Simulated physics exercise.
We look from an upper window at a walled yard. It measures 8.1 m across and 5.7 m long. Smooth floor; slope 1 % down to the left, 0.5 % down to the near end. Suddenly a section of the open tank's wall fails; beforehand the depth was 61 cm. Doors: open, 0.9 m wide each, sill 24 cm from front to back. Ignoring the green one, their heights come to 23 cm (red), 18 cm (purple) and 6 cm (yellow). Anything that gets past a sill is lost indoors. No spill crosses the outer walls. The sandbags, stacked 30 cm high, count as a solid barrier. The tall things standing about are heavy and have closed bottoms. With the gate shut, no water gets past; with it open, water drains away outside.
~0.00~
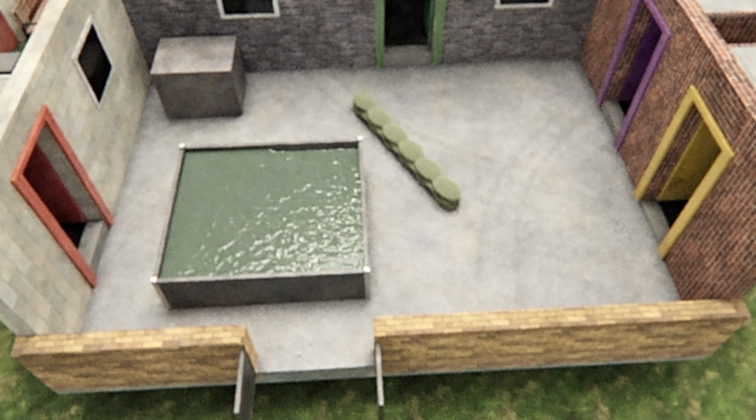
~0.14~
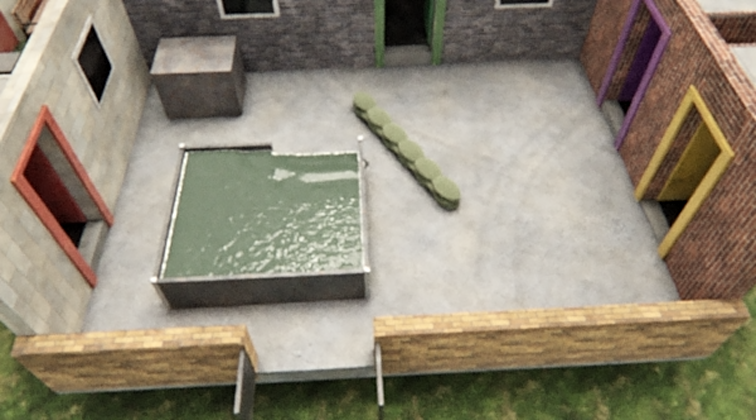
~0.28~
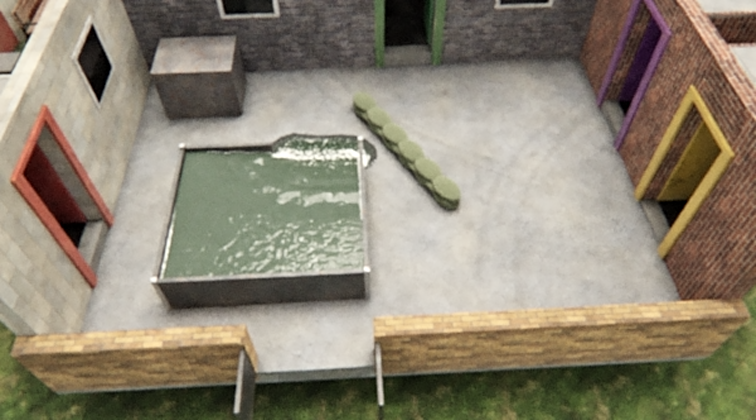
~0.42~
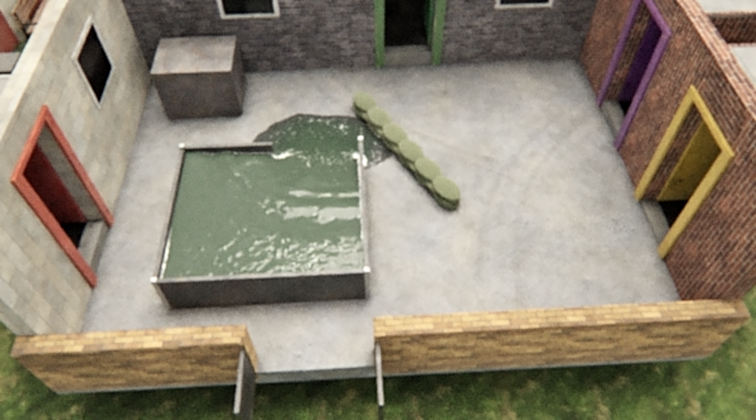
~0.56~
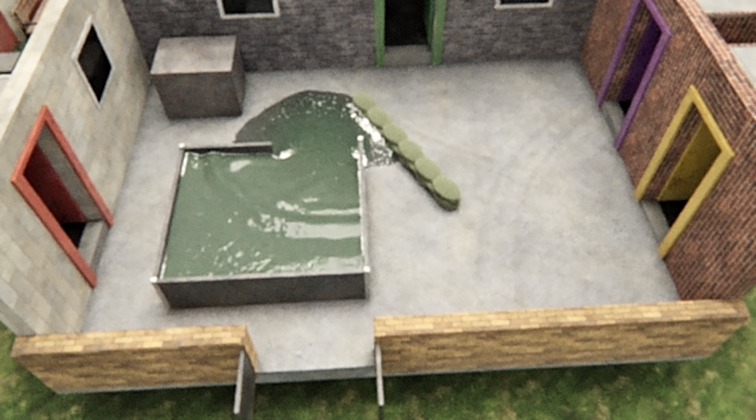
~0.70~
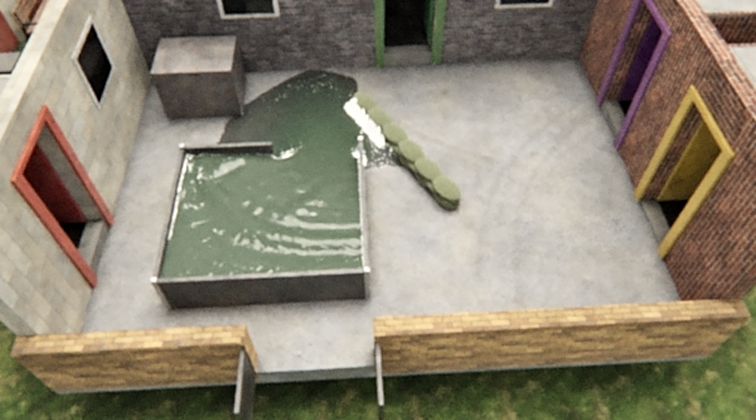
Green water pours from the tank's far side and spreads across the floor beside the sandbags.
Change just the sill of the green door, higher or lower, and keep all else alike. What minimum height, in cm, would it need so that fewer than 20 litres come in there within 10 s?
About 5 cm.
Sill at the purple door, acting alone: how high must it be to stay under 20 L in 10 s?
For purple, a step near 6.5 cm.
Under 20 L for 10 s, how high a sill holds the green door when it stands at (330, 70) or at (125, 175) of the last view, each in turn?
About 33 and 13.5 cm.
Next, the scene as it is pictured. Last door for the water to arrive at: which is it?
It's the yellow door.
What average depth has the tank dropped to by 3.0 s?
I'd put it at some 33 centimetres on average.
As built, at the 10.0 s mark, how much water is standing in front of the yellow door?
About 3.0 centimetres deep.
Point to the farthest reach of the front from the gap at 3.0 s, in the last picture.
Around (563, 61).
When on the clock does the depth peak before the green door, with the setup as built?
Near 5.0 seconds.
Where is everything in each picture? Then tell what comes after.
Still water, 61 cm deep, in the open tank at (268, 207); the green door at (409, 19) is dry, in the first frame.
Water pours out on the far side and has run 0.3 m, to a hidden place; about 8 cm deep outside, 61 cm at the back, in the second frame.
The front is at (293, 138), 0.8 m from the gap on the far side; 1.1 m2 of floor is wet, 61 cm left at the back, in the third frame.
Water pours out on the far side and has run 1.3 m, to (297, 118); about 8 cm deep outside, 61 cm at the back, in the fourth frame.
Water pours out on the far side and has run 1.9 m, to (302, 95); about 7 cm deep outside, 61 cm at the back, in the fifth frame.
The front is at (306, 75), 2.4 m from the gap on the far side; 4.5 m2 of floor is wet, 61 cm left at the back; the green door at (409, 19), 3.1 m from the gap, is still 1.2 m from the nearest water, in the sixth frame.
After 1.4 s water covers 15 % of the floor, deepest (41 cm) near (367, 131); 3 cm at the green door, 0 litres in over its 26 cm sill.
After 3.0 s water covers 45 % of the floor, deepest (44 cm) near (151, 81); 8 cm at the green door, 0 litres in over its 26 cm sill.
After 10.0 s water covers 95 % of the floor, deepest (16 cm) near (72, 365); 5 cm at the green door, 0 litres in over its 26 cm sill.
At the green door as built, the water arrived by 1.4 s and peaked near 10 cm at 5.2 s.
With a sill of 4 cm, 33 litres would have come in within the 10 s; with 5.5 cm, 16 litres. So under 20 litres takes about 5 cm.
